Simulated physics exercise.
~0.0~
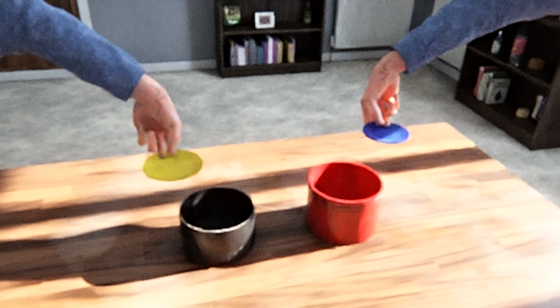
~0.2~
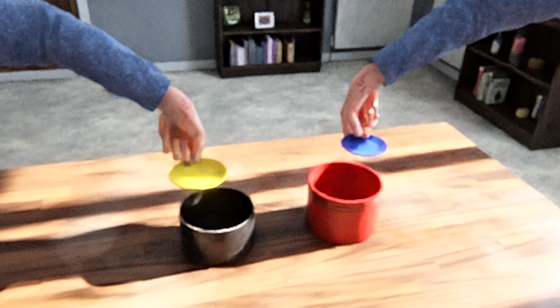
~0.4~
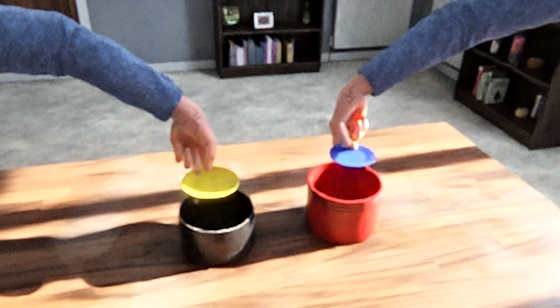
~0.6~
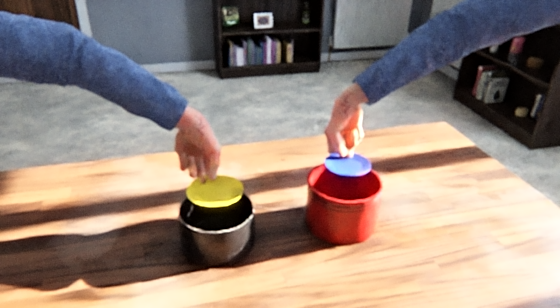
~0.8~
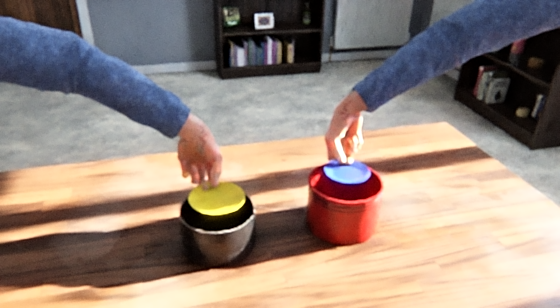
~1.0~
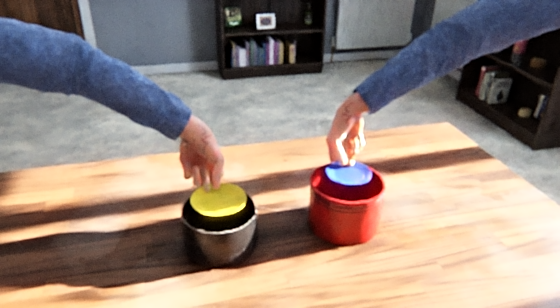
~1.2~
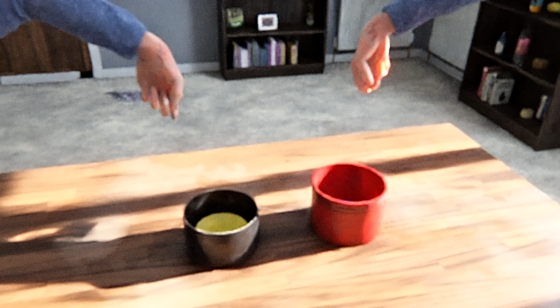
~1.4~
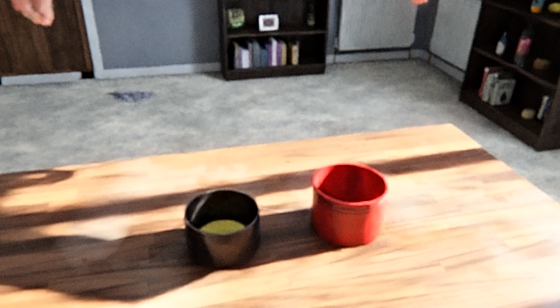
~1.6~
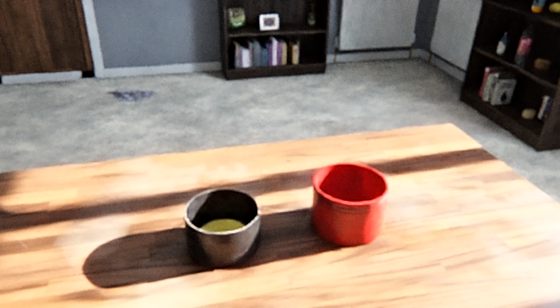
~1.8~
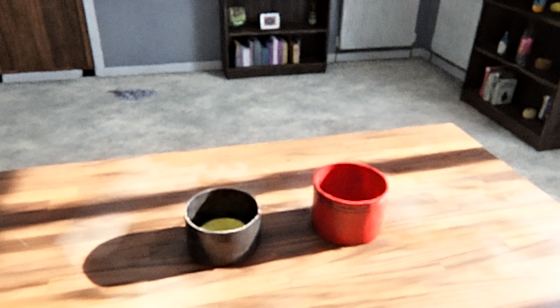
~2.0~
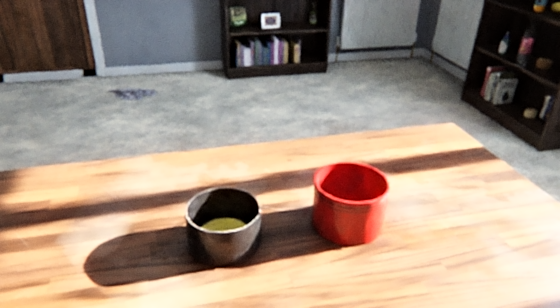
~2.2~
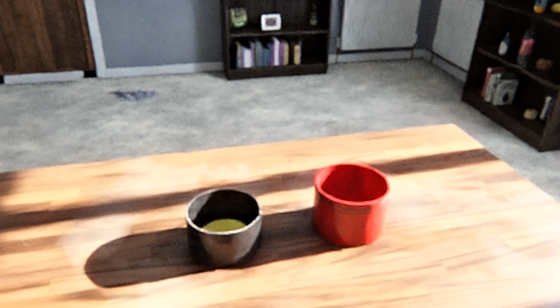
On a wooden table, two hands lower yellow and blue discs that drop inside two pots.
